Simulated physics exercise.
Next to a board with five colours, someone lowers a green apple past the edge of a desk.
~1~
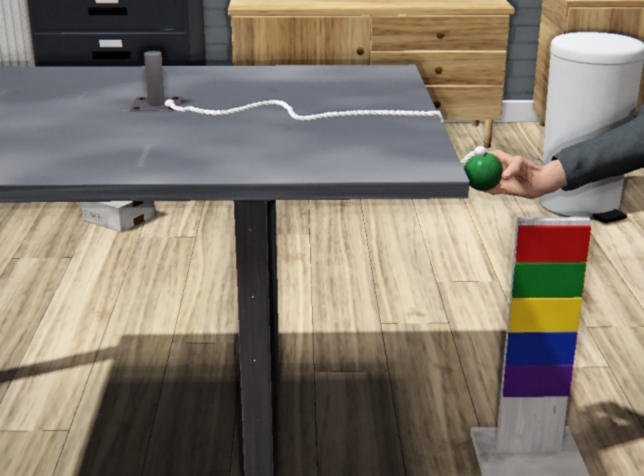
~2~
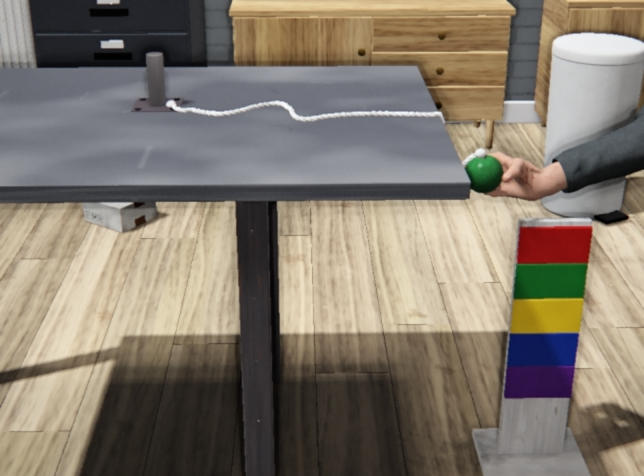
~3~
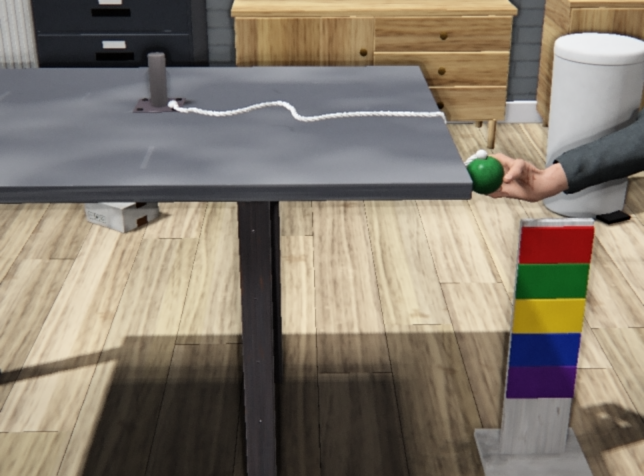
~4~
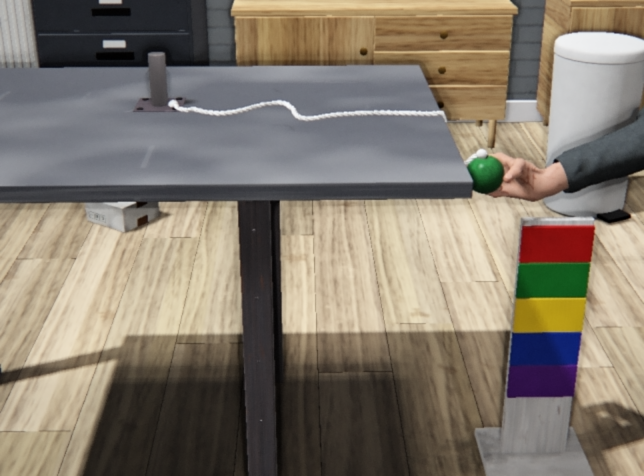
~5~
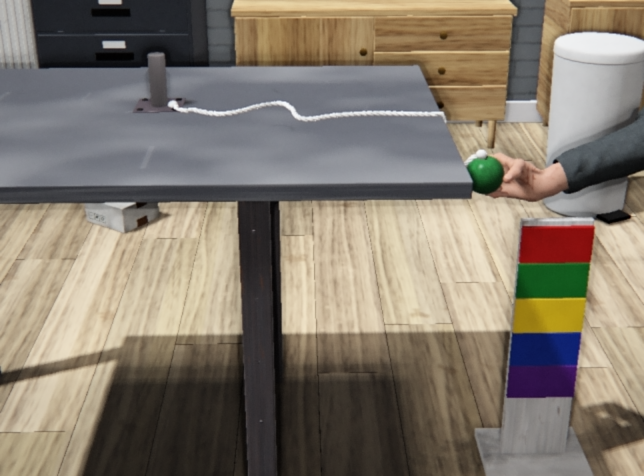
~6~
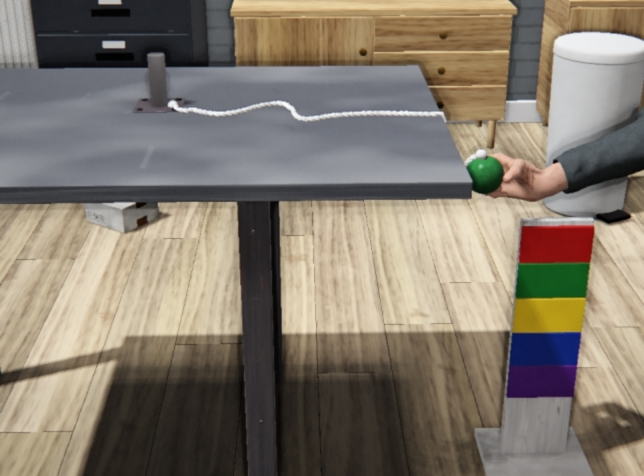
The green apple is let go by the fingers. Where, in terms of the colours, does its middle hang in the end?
The green one.
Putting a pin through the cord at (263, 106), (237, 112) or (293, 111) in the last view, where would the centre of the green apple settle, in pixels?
For the three tries you'd see (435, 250), (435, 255) and (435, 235).
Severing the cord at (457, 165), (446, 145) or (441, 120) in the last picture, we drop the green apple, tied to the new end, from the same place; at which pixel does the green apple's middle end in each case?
The pixels are (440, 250), (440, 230) and (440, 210), in the order of the tries.
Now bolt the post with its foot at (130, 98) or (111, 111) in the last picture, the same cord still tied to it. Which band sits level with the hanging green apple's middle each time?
Try one - red; try two - red.
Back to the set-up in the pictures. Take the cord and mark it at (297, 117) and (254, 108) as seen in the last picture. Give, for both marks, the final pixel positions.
One ends up around (361, 111), the other around (281, 108).
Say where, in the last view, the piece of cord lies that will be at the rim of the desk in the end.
Pixel (371, 114).
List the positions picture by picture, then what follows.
In the first frame, green apple (484, 171); red (554, 245); green (550, 281); yellow (546, 316); blue (542, 350); purple (538, 382).
In the second frame, green apple (484, 174); cord through (191, 110) (253, 108) (295, 117) (363, 114) (441, 123).
In the third frame, green apple (485, 175).
In the fourth frame, green apple (485, 174); cord through (193, 109) (255, 107) (297, 116) (365, 114) (443, 122).
In the fifth frame, green apple (485, 175).
In the sixth frame, green apple (484, 175); cord through (193, 110) (254, 108) (297, 117) (365, 114) (443, 122).
Soon after, apple near (474, 281); level with green.
After that, apple near (404, 267); level with green.
And then, apple near (444, 276); level with green.
In the end, apple near (438, 276); level with green. Its middle rests at the green band.
